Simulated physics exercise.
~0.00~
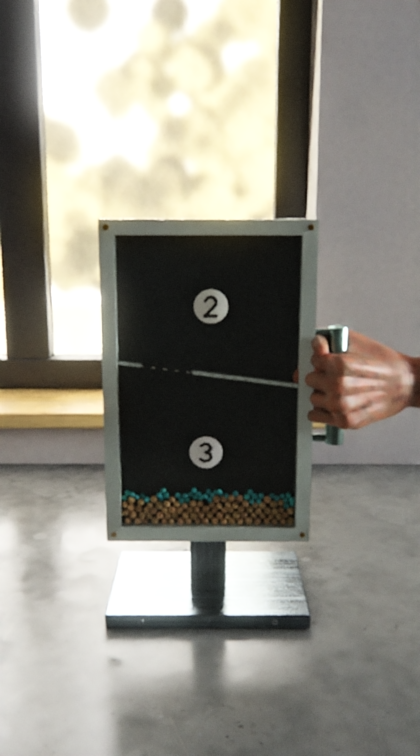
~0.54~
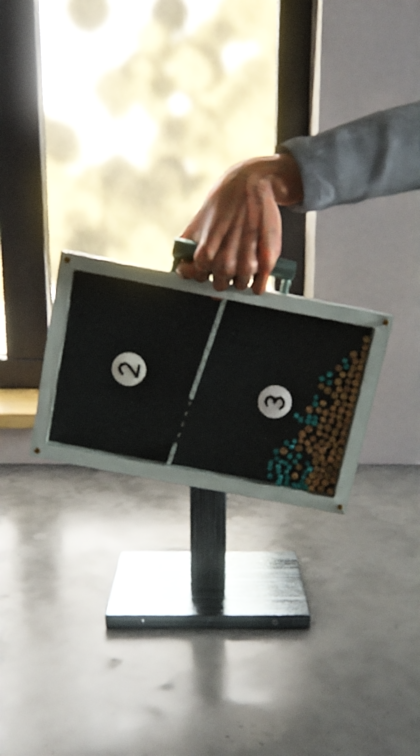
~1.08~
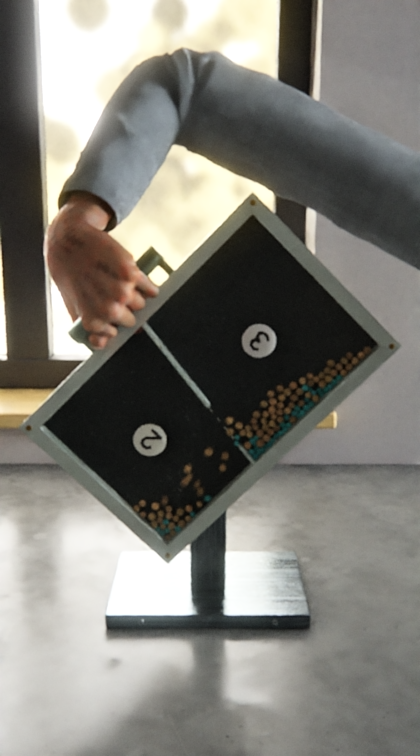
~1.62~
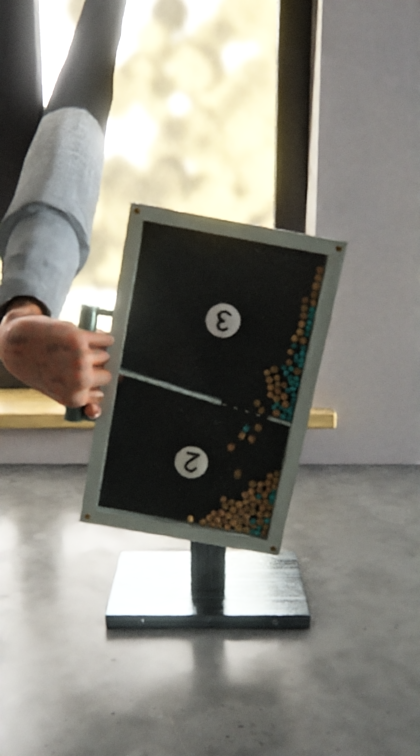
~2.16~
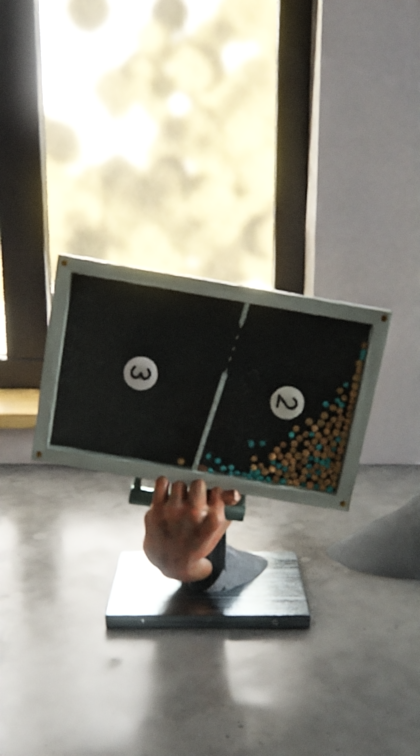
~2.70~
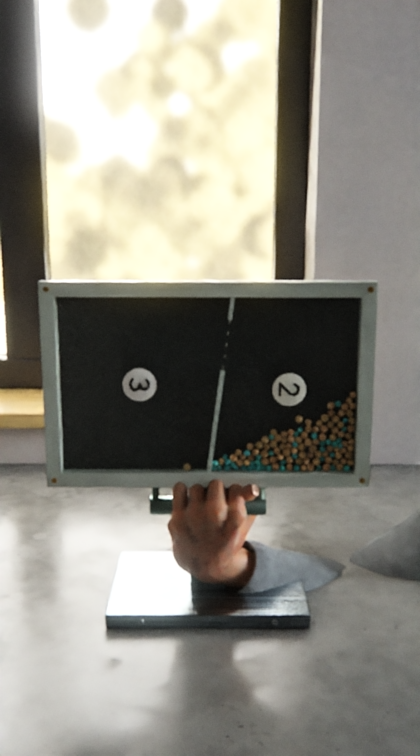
A framed box is turned anticlockwise by hand, spilling its beads from one chamber into the other.
